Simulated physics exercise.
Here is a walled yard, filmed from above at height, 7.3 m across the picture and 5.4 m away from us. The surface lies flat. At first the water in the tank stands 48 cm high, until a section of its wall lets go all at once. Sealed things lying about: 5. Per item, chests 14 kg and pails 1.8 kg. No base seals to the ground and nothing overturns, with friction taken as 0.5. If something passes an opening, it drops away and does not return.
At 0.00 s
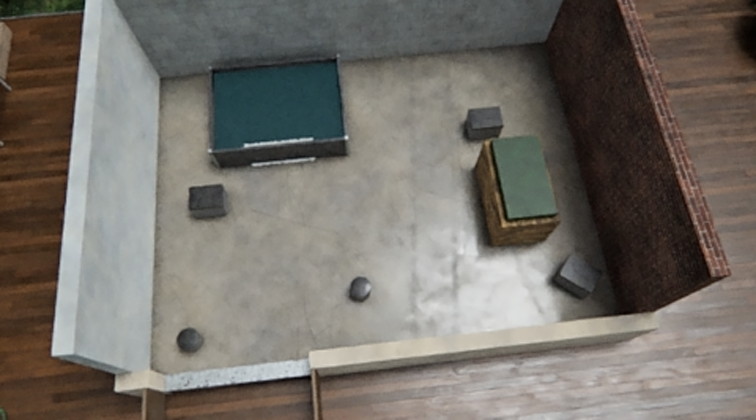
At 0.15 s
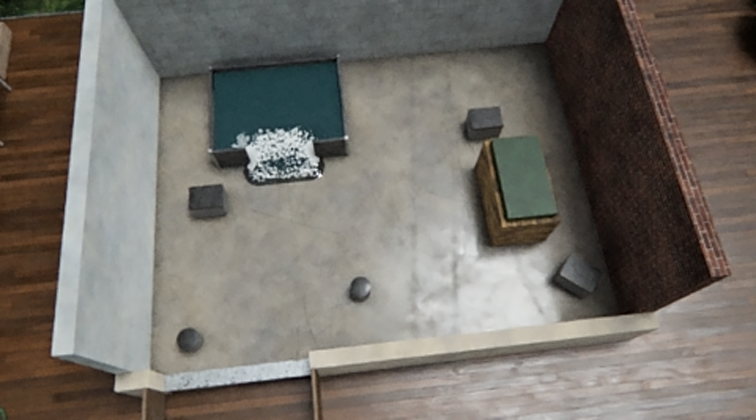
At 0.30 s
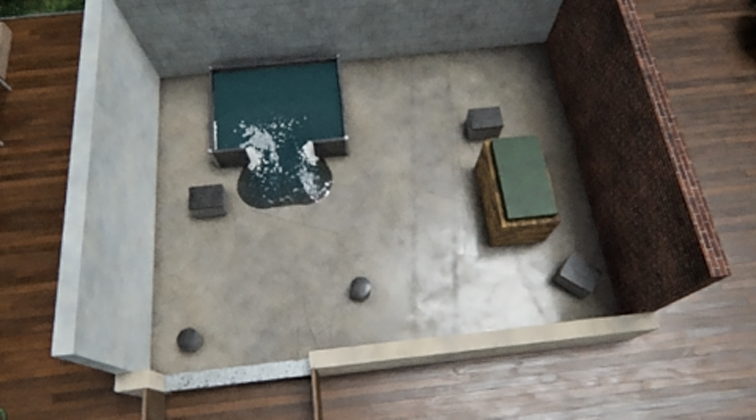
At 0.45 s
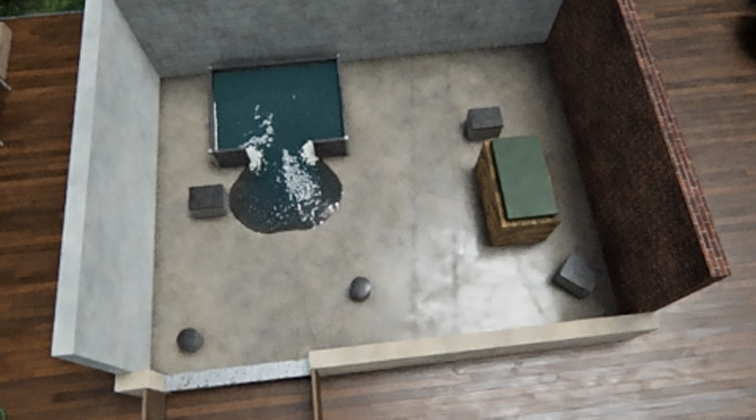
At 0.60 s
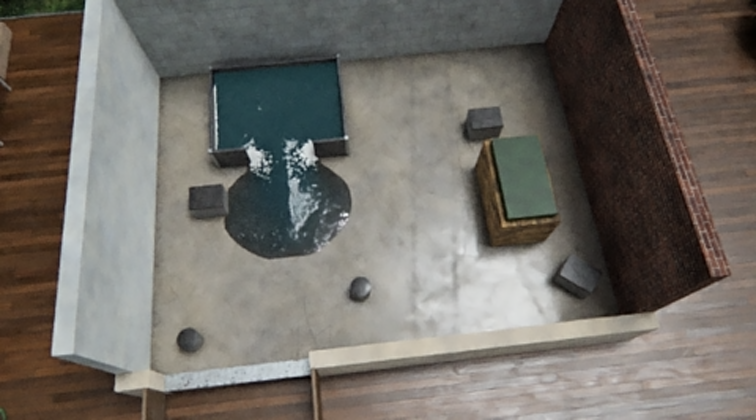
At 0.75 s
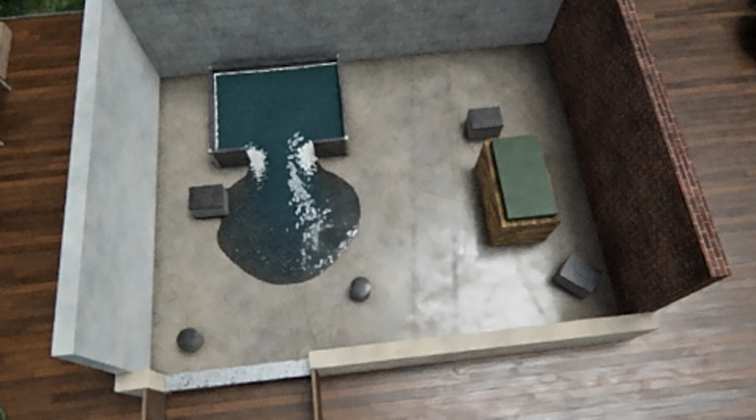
At first, dark teal water fills a rectangular tank near the back wall of a walled yard scattered with small dark objects. White, foamy water then bursts through the tank's front and pours onto the floor. The puddle spreads forward into a wide, rounded pool, while the surrounding objects stay put.
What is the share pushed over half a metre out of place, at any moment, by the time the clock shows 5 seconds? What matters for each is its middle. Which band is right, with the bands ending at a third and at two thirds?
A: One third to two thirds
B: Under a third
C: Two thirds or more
A, one third to two thirds.
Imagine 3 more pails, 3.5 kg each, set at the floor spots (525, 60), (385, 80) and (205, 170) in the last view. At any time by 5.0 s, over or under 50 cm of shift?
Result, one by one: Not exceeded, not exceeded and not exceeded.
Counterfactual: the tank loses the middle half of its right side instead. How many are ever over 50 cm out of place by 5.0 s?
The answer would then be 1.
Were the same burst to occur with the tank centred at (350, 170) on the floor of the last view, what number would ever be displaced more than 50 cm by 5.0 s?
Then 3 of them would.
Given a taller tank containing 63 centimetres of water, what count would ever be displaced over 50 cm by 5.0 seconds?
Count: 3.
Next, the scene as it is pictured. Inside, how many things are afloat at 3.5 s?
The count is 1.
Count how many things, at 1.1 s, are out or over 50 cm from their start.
The number comes to 0.
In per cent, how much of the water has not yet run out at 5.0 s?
72 % or so.
After 1.1 s 0 of 5 are over 50 cm from their spots; 0 afloat.
After 2.2 s 2 of 5 are over 50 cm from their spots; 2 afloat.
After 3.5 s 2 of 5 are over 50 cm from their spots; 1 afloat.
After 5.0 s 2 of 5 are over 50 cm from their spots, and 2 have been at some point; 1 afloat.
